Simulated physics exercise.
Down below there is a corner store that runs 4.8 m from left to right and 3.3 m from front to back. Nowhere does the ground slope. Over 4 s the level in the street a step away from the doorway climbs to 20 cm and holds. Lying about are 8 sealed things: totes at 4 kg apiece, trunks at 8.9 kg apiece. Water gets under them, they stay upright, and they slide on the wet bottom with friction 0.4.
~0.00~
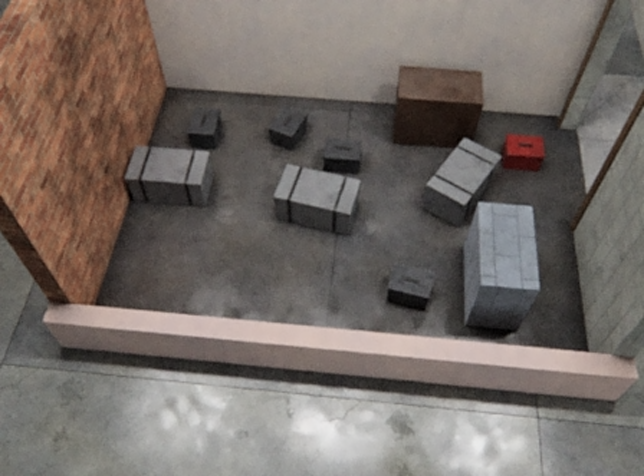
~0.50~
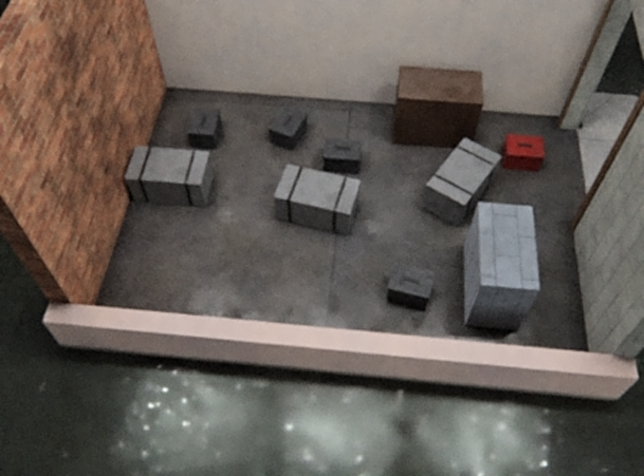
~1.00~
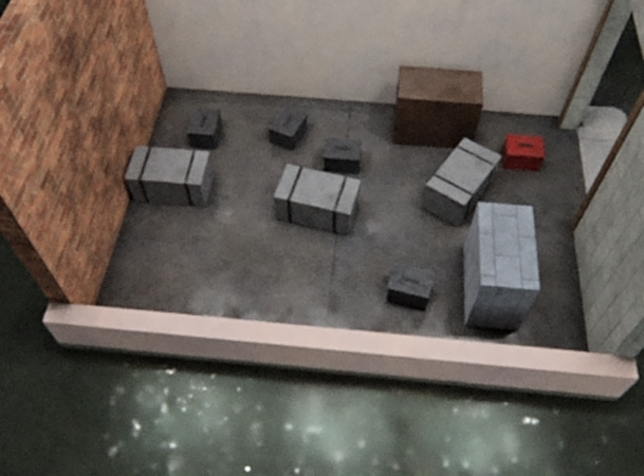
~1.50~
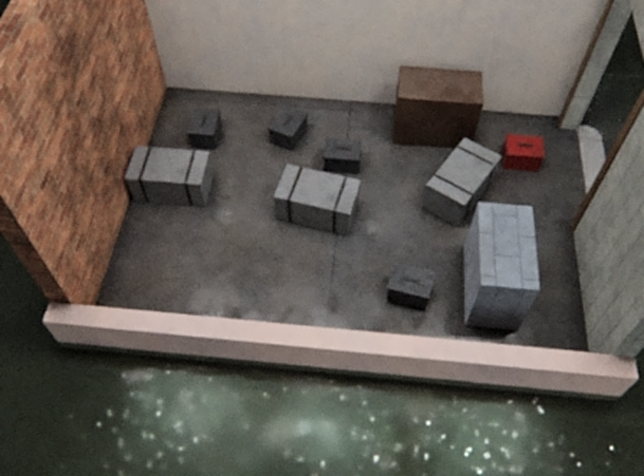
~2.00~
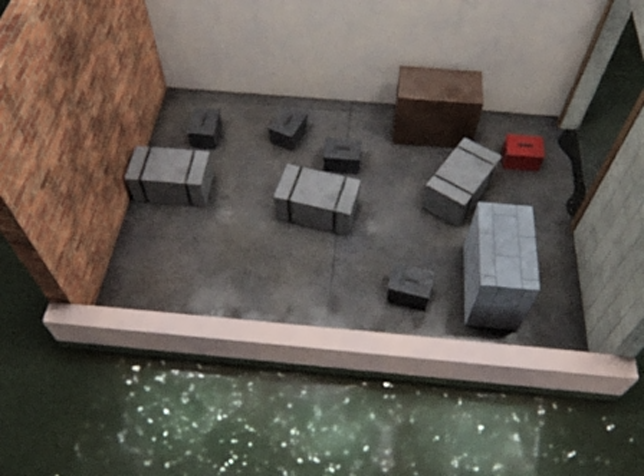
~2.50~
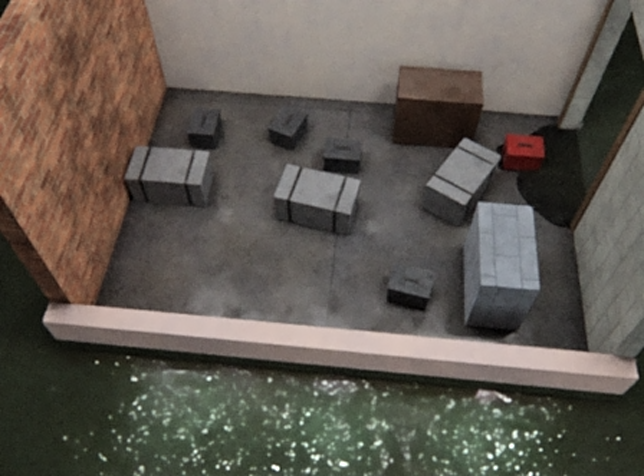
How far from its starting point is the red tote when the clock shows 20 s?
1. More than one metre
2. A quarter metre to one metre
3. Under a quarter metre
More than one metre.
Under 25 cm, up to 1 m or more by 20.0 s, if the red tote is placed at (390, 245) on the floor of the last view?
Here it heads a good way off.
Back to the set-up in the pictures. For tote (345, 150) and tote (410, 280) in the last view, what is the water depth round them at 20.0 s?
First roughly 15 cm, second roughly 13 cm.
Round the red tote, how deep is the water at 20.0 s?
Close to 13 centimetres.
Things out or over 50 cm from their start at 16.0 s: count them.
The number I get is 7.
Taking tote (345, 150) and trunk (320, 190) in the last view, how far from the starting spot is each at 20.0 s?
They've ended up 100 cm and 120 cm away, in that order.
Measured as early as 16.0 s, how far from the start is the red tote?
Close to 250 cm.
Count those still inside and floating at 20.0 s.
Then: 8.
After 4.0 s the red tote is near (491, 142), 0.4 m from its start, afloat; 1 afloat.
After 9.0 s the red tote is near (197, 122), 3.7 m from its start, afloat; 8 afloat.
After 16.0 s the red tote is near (309, 135), 2.4 m from its start, afloat; 8 afloat.
After 20.0 s the red tote is near (279, 179), 2.7 m from its start, afloat; 8 afloat.
